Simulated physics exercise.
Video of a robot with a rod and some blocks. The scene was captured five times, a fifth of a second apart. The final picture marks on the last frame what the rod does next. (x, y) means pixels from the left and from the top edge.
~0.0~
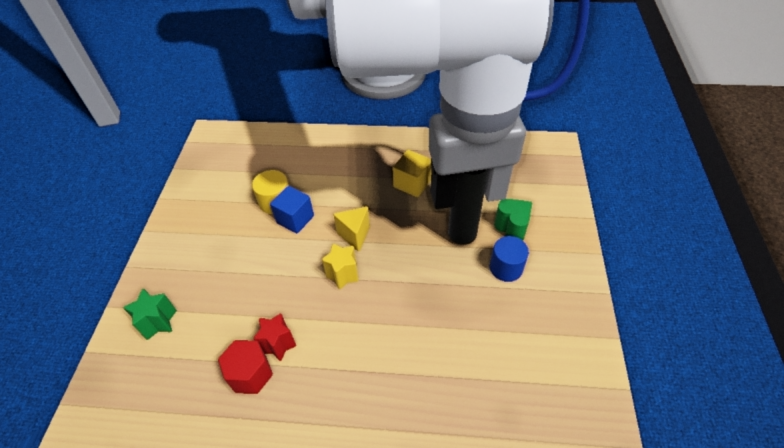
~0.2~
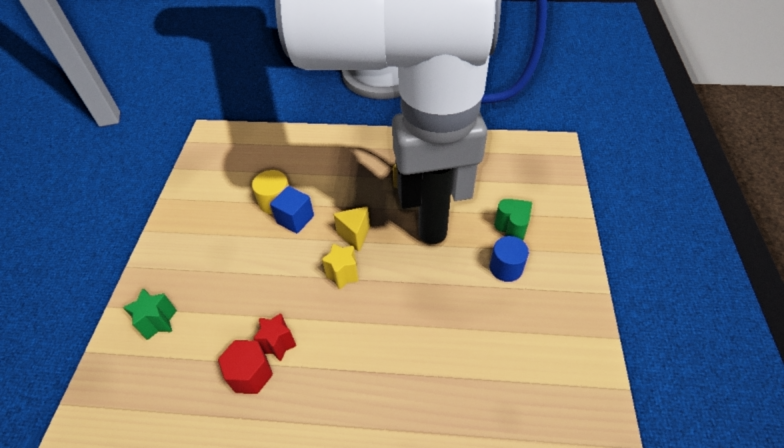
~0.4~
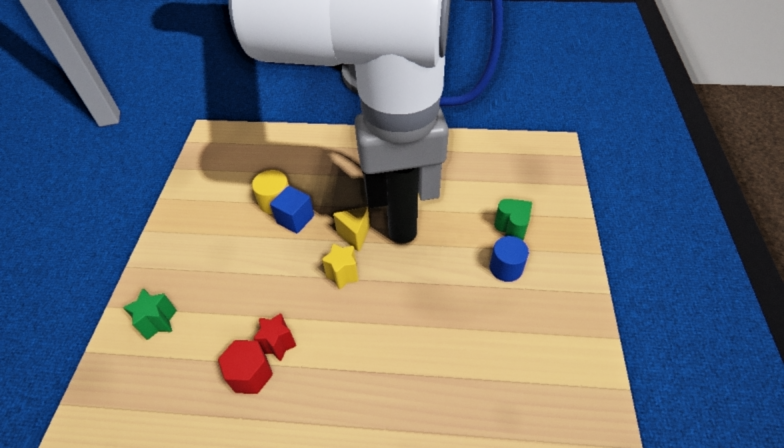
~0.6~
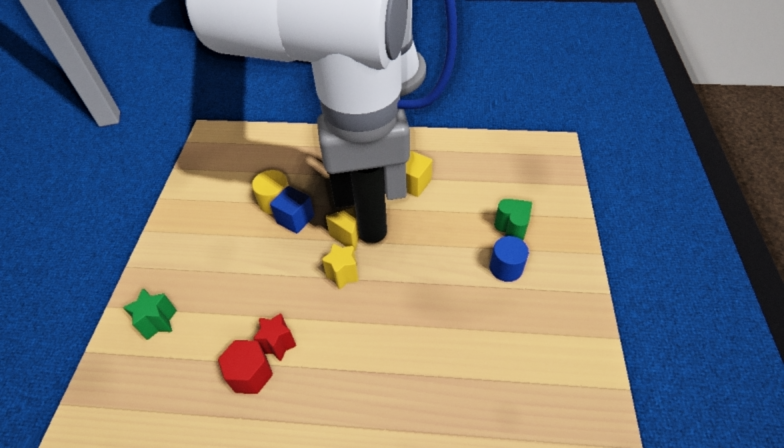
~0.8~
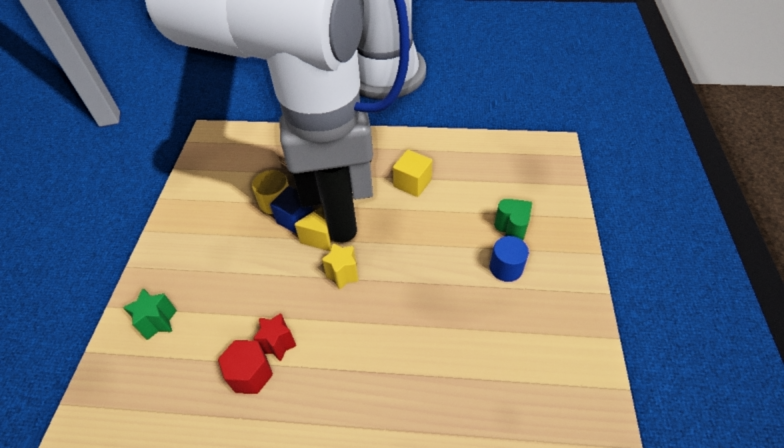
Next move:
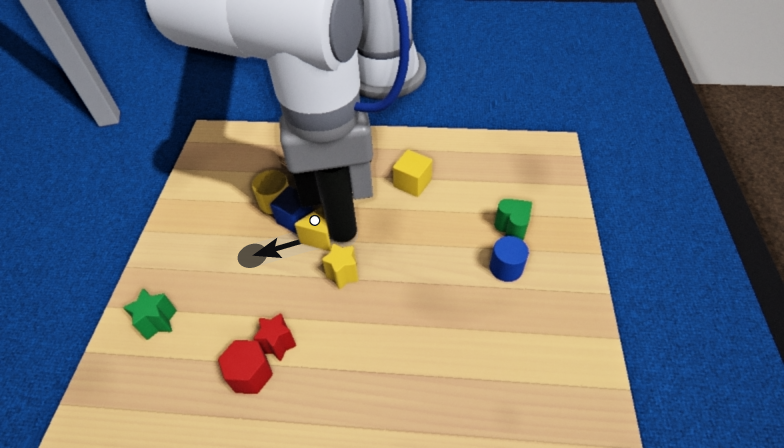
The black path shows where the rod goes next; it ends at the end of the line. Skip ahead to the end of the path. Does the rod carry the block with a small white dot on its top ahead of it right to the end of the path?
Final answer: Yes.
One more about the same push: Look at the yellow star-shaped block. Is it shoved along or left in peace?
By the last moment of the path, the yellow star-shaped block has stayed put.
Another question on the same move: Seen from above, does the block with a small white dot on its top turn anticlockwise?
No, that is not how it ends up.
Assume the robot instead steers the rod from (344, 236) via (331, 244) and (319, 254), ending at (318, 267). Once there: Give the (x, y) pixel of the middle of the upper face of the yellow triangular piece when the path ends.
Its top centre lands on (291, 228).
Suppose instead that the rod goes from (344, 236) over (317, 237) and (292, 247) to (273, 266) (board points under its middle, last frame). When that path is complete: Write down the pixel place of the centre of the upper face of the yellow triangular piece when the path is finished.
I'd say the yellow triangular piece ends with its top centre at (249, 233).
The line goes from (344, 236) by way of (313, 239) and (283, 247) to (252, 256); the dot is on the yellow triangular piece.
The first path, step by step. One third of the way, rod (311, 234); blue square block (286, 200), turned 25° clockwise; yellow triangular piece (281, 224).
Two thirds of the way, rod (280, 243); yellow circle (269, 180); blue square block (282, 201), turned 45° clockwise; yellow triangular piece (249, 228), turned 30° clockwise.
At the end, rod (251, 251); yellow circle (269, 180); blue square block (282, 201), turned 45° clockwise; yellow triangular piece (221, 231), turned 40° clockwise; yellow star-shaped block unmoved.
